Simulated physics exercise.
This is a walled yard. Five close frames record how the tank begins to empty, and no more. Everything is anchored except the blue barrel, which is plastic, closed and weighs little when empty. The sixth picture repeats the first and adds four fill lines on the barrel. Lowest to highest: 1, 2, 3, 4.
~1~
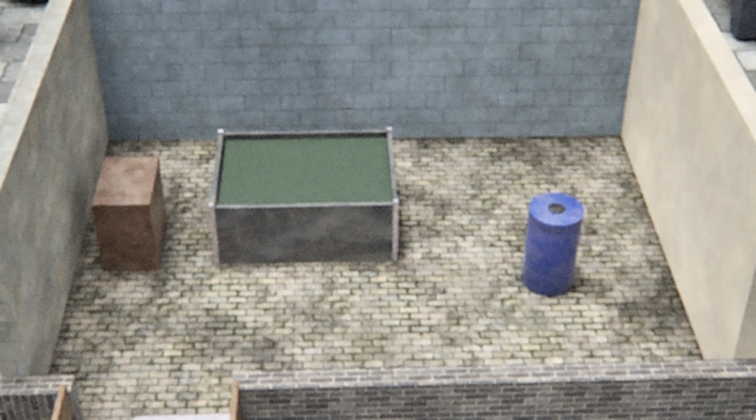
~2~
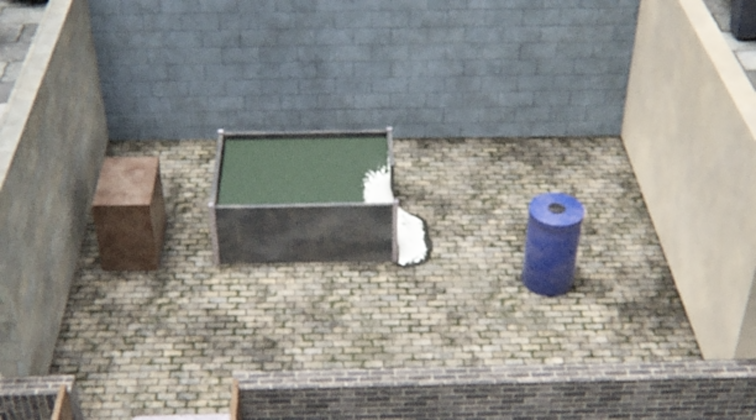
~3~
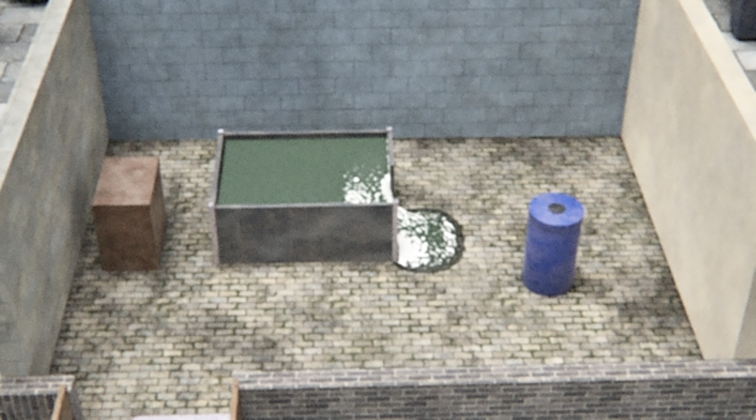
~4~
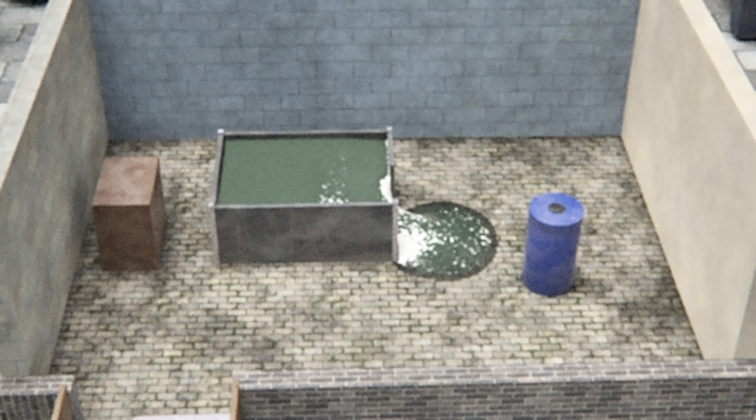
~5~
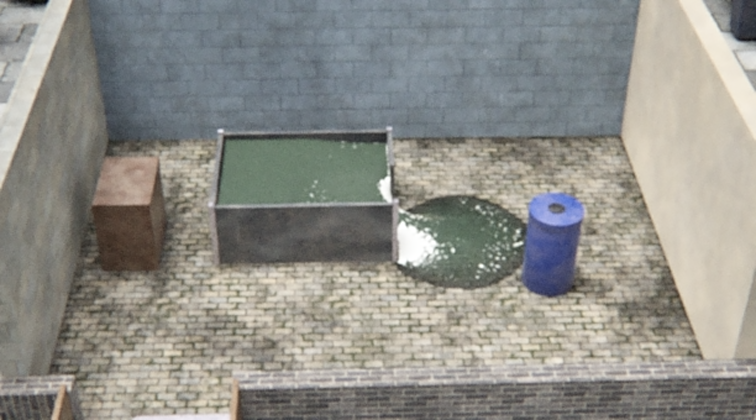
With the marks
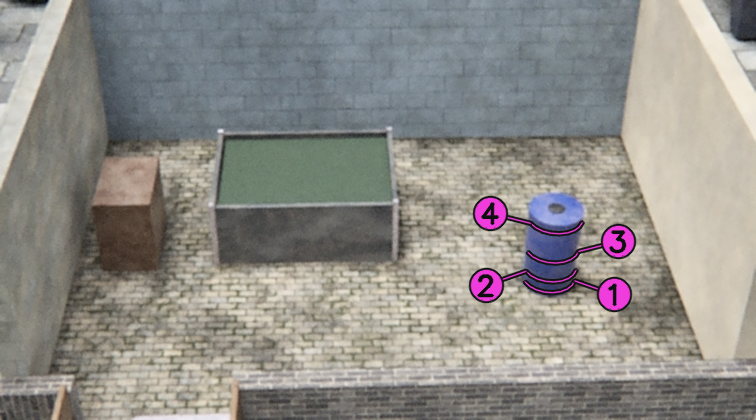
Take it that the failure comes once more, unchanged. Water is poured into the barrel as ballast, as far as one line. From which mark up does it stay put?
The limit is 3.
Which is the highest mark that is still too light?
Mark 2.
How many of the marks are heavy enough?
Two.
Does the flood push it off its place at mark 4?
No.
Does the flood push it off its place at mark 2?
Yes, it does.
On the marked copy, 1 at (552, 292); 2 at (553, 281); 3 at (556, 263); 4 at (559, 233); from the bottom up 1, 2, 3, 4.
With 1, it is pushed about 5 times its own width away.
With 2, it is pushed about its own width away.
With 3, it does not move.
With 4, it does not move.
